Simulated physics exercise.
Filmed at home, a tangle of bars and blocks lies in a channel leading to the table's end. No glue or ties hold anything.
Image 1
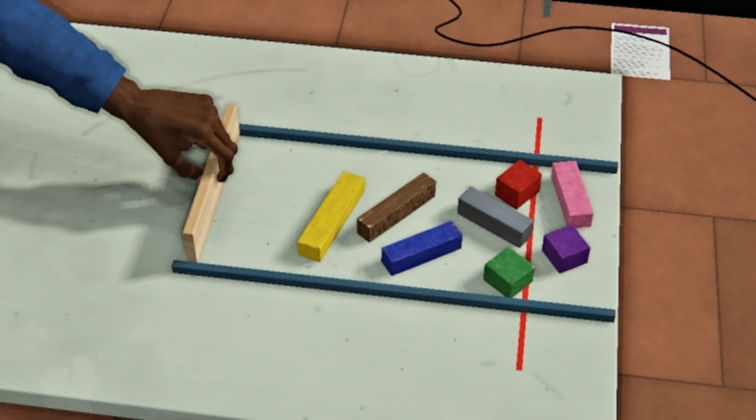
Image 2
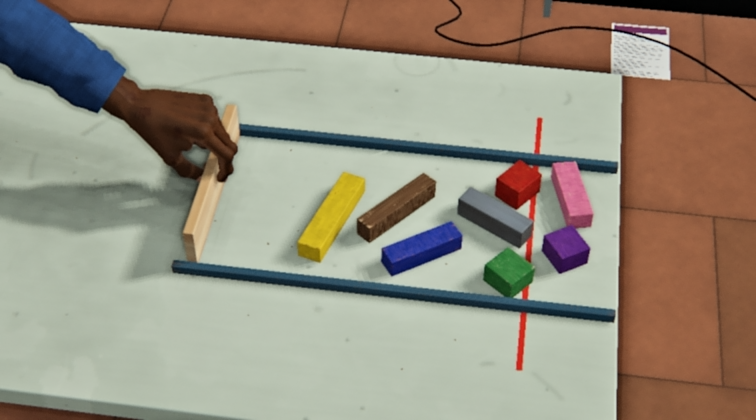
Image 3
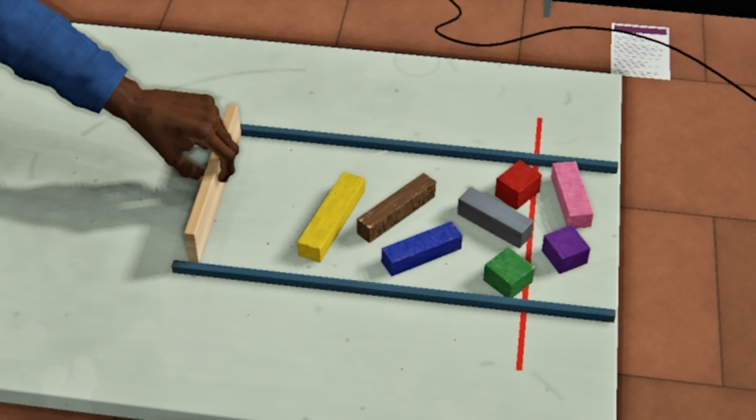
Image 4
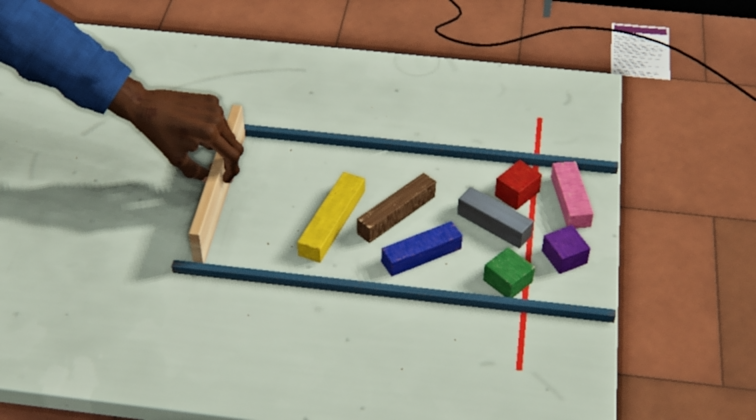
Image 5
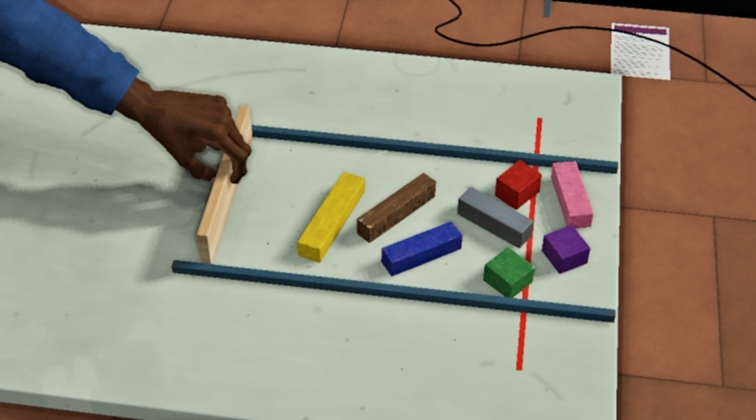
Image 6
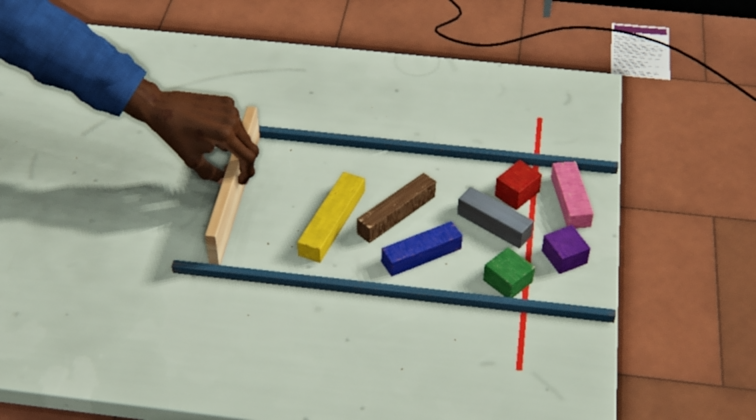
On a pale tabletop over terracotta tiles, seen from above at an angle by a still camera, two dark blue rails form a channel crossed by a red line near the right edge. Yellow, brown, blue and grey bars lie left of red, green, purple and pink pieces, all motionless. From the left, a blue-sleeved hand holds a wooden board upright, then slides it slightly rightward, touching none of them.
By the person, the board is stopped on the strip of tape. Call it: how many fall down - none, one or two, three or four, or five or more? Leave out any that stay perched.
Call: One or two fall down.
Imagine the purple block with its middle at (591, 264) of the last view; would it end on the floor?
It simply slips off.
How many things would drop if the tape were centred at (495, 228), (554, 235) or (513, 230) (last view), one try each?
Tallies in the order asked: 0, 4, 0.
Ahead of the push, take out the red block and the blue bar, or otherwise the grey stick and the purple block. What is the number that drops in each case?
Well, the first time you'd get 0, and the next time 0.
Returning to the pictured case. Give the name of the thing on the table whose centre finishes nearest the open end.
Going by centres, it is the pink bar.
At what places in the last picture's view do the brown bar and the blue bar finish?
The one named first is at (566, 224), the next at (576, 273).
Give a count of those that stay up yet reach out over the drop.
The number is 3.
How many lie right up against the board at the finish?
It adds up to 1.
A little later, none off yet; pink bar at rest near (572, 195); purple block at rest near (566, 250); red block at rest near (518, 185).
When it is over, the number that fall off is one or two; down, purple block.
